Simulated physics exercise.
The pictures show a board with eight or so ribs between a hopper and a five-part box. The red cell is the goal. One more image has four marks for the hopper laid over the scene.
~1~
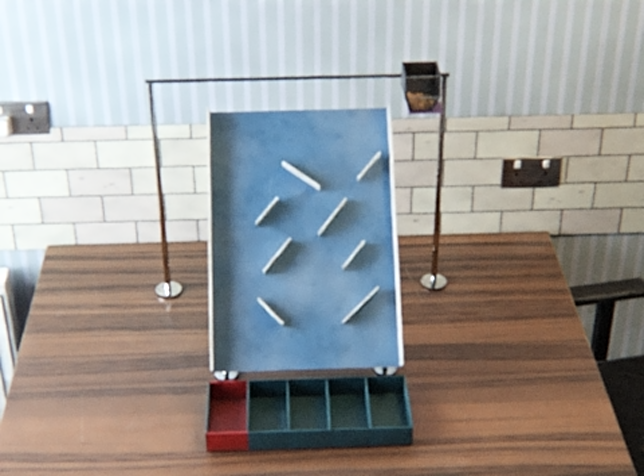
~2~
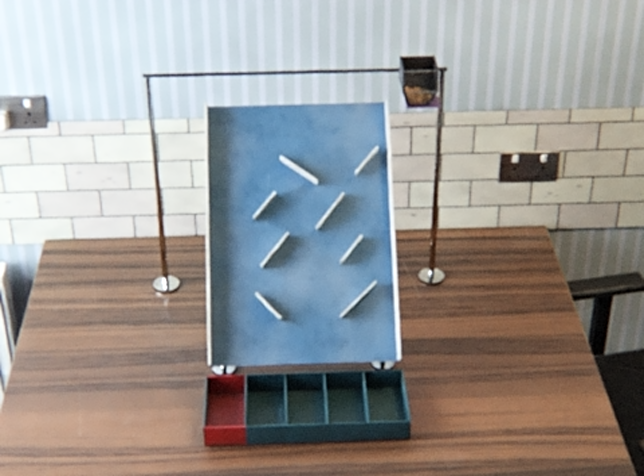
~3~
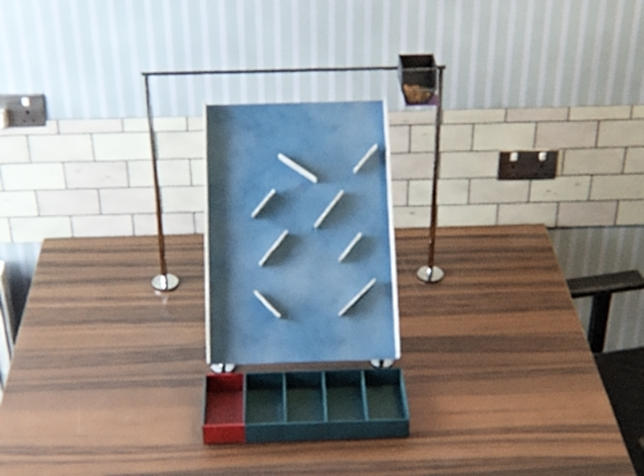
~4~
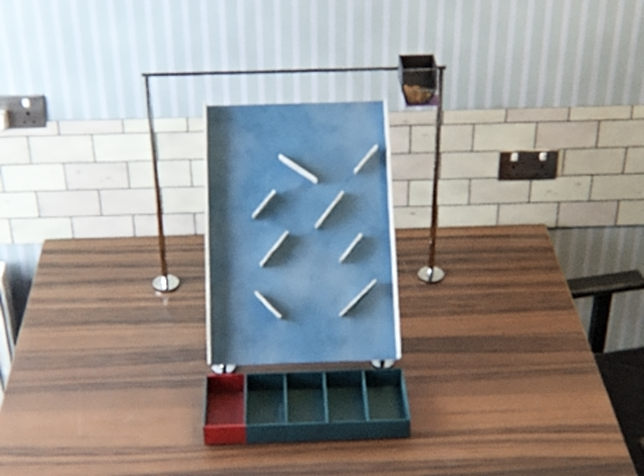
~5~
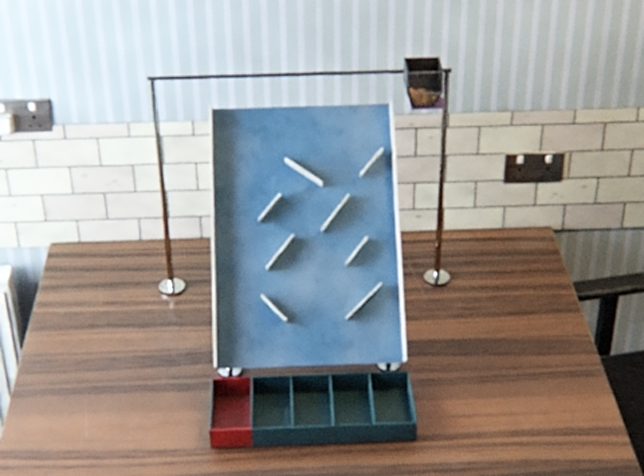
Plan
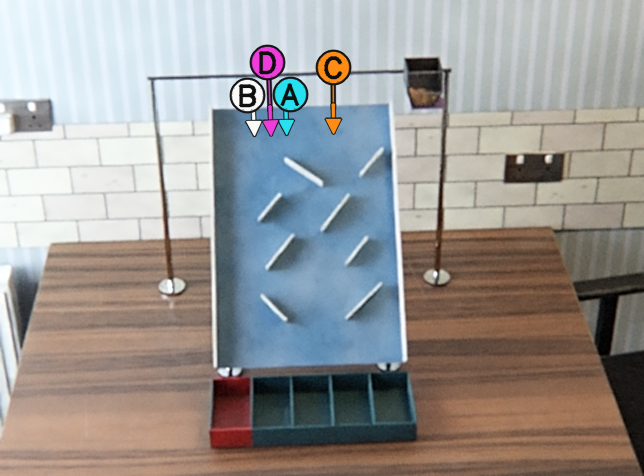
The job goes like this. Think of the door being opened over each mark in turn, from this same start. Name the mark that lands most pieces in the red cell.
The best mark is B.
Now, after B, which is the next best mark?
Mark D.
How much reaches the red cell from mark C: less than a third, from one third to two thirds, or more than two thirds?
Mark C gives less than a third.
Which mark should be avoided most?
C.
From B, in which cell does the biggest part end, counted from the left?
It is the first one.
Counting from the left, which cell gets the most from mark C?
The third.
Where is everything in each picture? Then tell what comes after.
The first frame shows hopper near (419, 103), round wooden beads, door shut.
The second frame shows ribs (281, 156) to (317, 181), (356, 172) to (378, 147), (254, 217) to (275, 192).
The third frame shows ribs (315, 225) to (343, 191), (260, 263) to (287, 231), (340, 260) to (361, 233).
The fourth frame shows ribs (256, 292) to (280, 317), (341, 315) to (376, 280).
The fifth frame shows red cell near (231, 437), number 1 of 5 from the left.
On the marked copy, mark A meets the board at (286, 129); mark B meets the board at (254, 130); mark C meets the board at (333, 128); mark D meets the board at (270, 130).
With A, close to a quarter in the red cell, close to half in other cells, close to a quarter outside the box.
With B, close to two thirds in the red cell, a small share in other cells, close to a quarter outside the box.
With C, only a few in the red cell, the bulk in other cells, a small share outside the box.
With D, close to half in the red cell, close to a quarter in other cells, close to a quarter outside the box.
